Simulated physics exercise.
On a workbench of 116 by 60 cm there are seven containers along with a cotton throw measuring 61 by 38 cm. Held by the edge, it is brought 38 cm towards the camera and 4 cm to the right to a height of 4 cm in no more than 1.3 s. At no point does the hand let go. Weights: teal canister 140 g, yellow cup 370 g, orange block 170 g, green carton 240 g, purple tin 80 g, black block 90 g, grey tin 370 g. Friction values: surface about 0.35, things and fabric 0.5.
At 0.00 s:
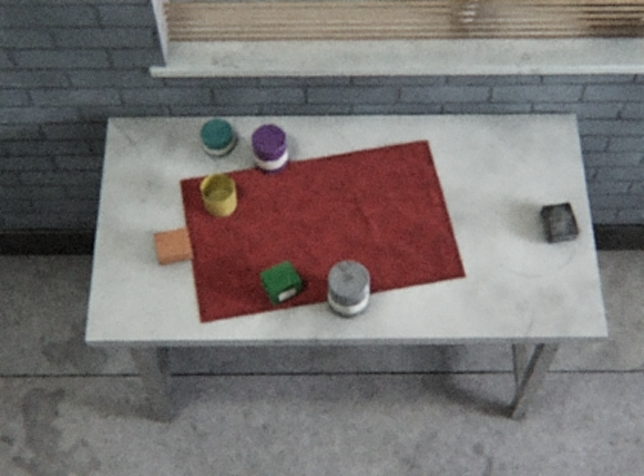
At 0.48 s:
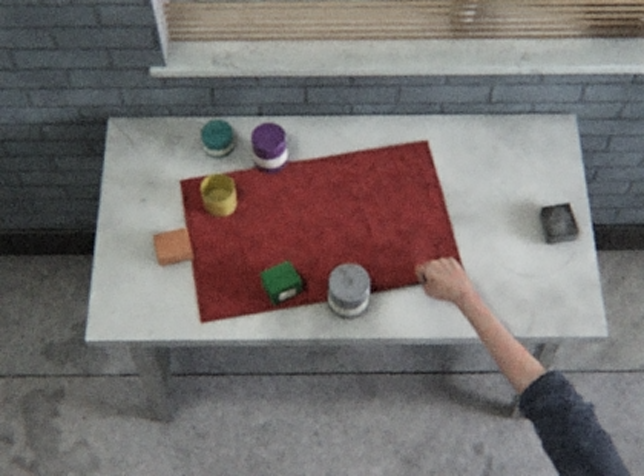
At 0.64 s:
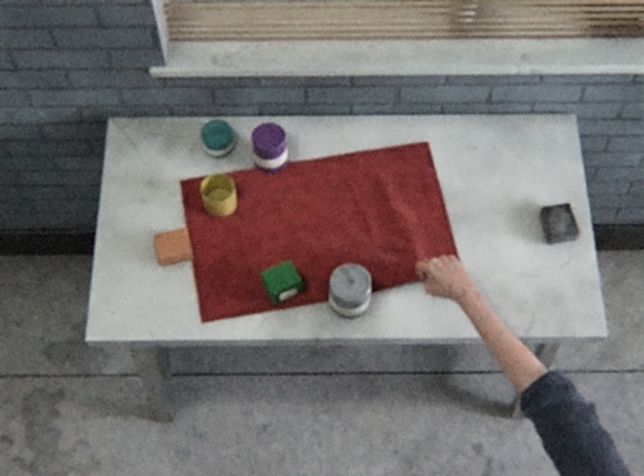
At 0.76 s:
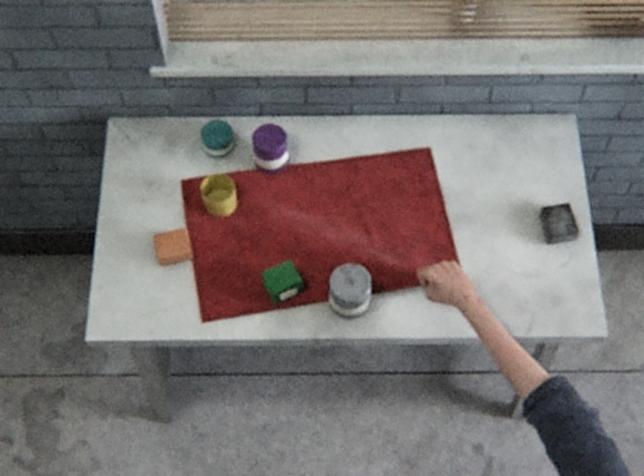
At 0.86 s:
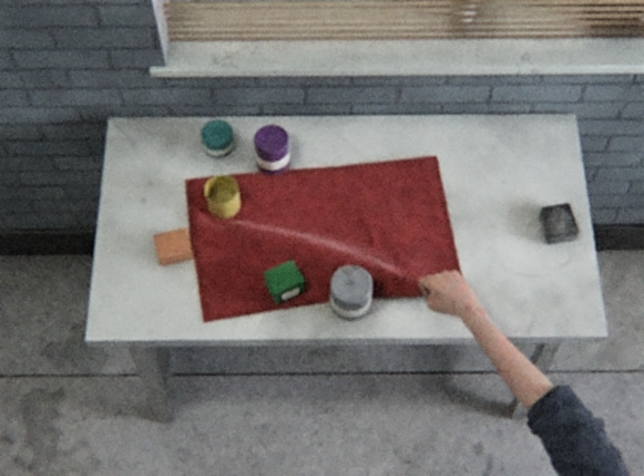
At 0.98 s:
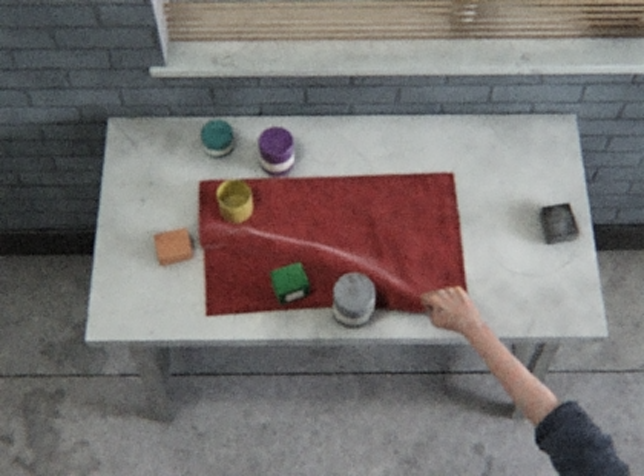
A hand reaches in from the lower right over a pale workbench against a grey brick wall, seen from above by a still camera. A red cloth holds a yellow cup, green carton and grey tin, with teal and purple containers behind, an orange block left and a black block right. Gripping the near right corner, the hand pulls the creasing cloth slightly rightward and nearer, shifting the things on it.
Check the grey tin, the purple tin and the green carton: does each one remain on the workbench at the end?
Check: Grey tin - no, it falls; purple tin - yes, it remains; green carton - no, it falls.
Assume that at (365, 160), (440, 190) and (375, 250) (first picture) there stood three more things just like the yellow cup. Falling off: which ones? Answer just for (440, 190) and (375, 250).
First keeps its place, second leaves the top.
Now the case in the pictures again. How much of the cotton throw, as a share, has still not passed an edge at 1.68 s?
Near 60 in a hundred.
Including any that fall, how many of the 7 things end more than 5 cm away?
In total, 3 of them qualify.
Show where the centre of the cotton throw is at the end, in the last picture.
I'd say it sits around (397, 343) in the last picture.
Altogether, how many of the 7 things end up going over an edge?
Total: 2.
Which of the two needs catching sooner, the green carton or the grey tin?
That's the grey one.
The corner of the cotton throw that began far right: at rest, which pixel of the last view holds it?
Roughly (537, 337).
After 1.2 s, 95 % of the cotton throw is still over the top; grey tin 9 cm off its start, green carton 6 cm off its start, purple tin 2 cm off its start.
After 1.4 s, 80 % of the cotton throw is still over the top; grey tin over the edge, green carton 13 cm off its start, purple tin 2 cm off its start.
After 1.7 s, 60 % of the cotton throw is still over the top; grey tin over the edge, green carton 20 cm off its start at (331, 356), purple tin 2 cm off its start at (276, 141).
After 1.9 s, 45 % of the cotton throw is still over the top; grey tin over the edge, green carton over the edge, purple tin 2 cm off its start.
After 3.5 s, 45 % of the cotton throw is still over the top; grey tin over the edge, green carton over the edge, purple tin 2 cm off its start at (276, 141), yellow cup 32 cm off its start at (333, 253).
